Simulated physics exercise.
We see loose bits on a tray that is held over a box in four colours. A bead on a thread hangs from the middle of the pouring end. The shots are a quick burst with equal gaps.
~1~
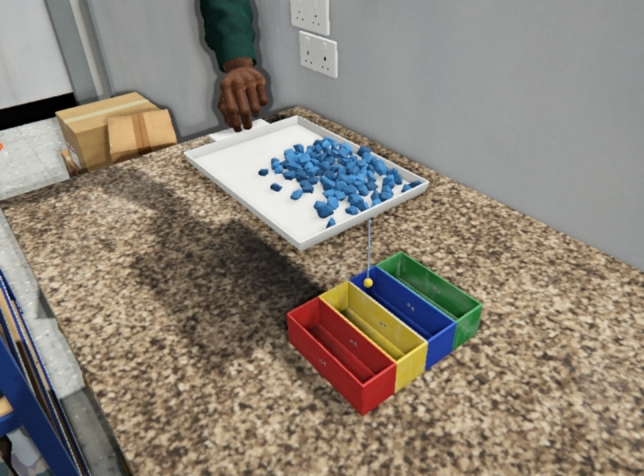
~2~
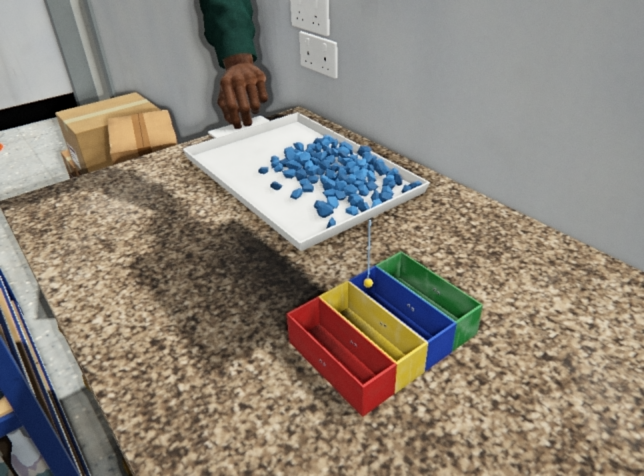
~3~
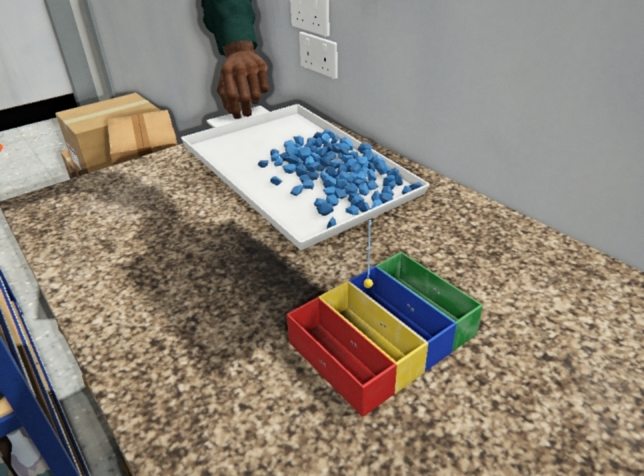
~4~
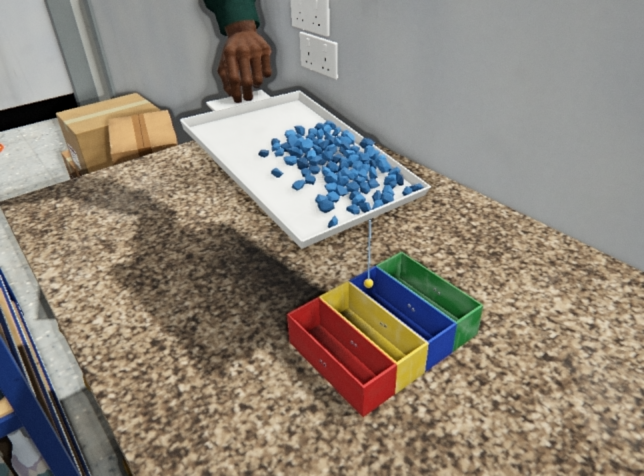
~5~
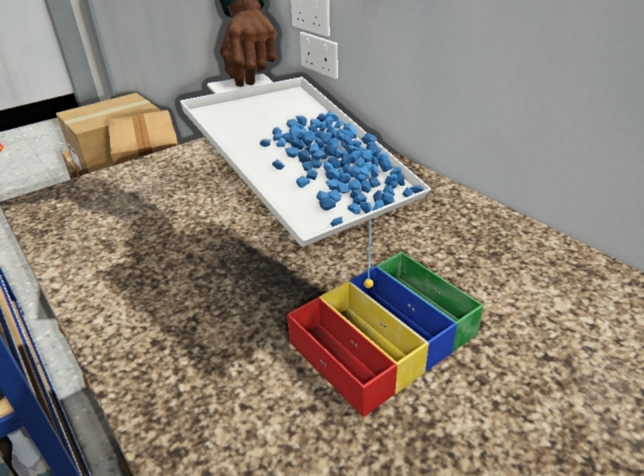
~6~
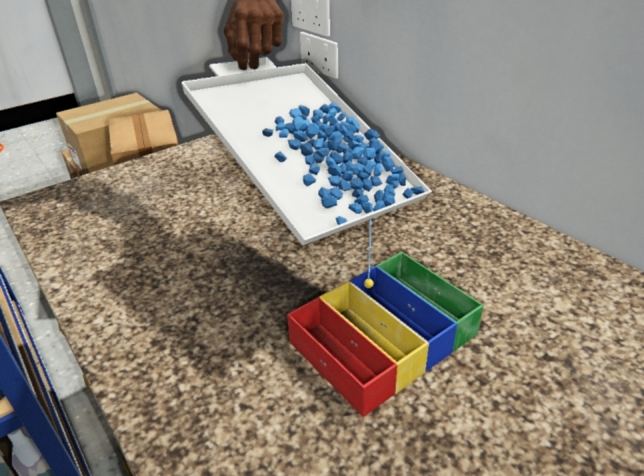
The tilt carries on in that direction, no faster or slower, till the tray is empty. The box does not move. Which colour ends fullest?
The green one ends fullest.
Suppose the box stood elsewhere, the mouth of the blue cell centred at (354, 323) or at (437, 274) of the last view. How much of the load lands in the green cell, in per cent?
Roughly 10 per cent, and 10 per cent.
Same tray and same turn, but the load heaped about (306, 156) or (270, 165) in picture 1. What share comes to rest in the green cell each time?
About 40 and 40 per cent.
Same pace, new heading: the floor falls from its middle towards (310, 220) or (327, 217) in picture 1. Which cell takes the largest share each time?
One: The cell in red. Two: The red one.
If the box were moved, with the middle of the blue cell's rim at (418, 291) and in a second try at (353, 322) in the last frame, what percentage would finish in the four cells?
First some 90, then 20 per cent.
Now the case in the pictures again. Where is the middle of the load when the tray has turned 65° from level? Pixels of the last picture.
Roughly at (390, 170).
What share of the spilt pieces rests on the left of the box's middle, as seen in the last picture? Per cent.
Close to 0 per cent.
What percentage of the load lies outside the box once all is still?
About 20 per cent.
Soon after the last picture, tray tipped steeply; nearly all on the tray; a stray few falling or outside the box.
A little later, tray tipped past a quarter turn; a small part on the tray; about a third in the green cell; about a quarter in the blue cell; a stray few in the red cell; a stray few in the yellow cell; about a quarter falling or outside the box.
Later still, tray tipped past a quarter turn; about half in the green cell; about a quarter in the blue cell; a small part in the yellow cell; a stray few in the red cell; about a quarter falling or outside the box.
At rest, tray tipped past a quarter turn; about half in the green cell; about a quarter in the blue cell; a small part in the yellow cell; a stray few in the red cell; about a quarter outside the box.
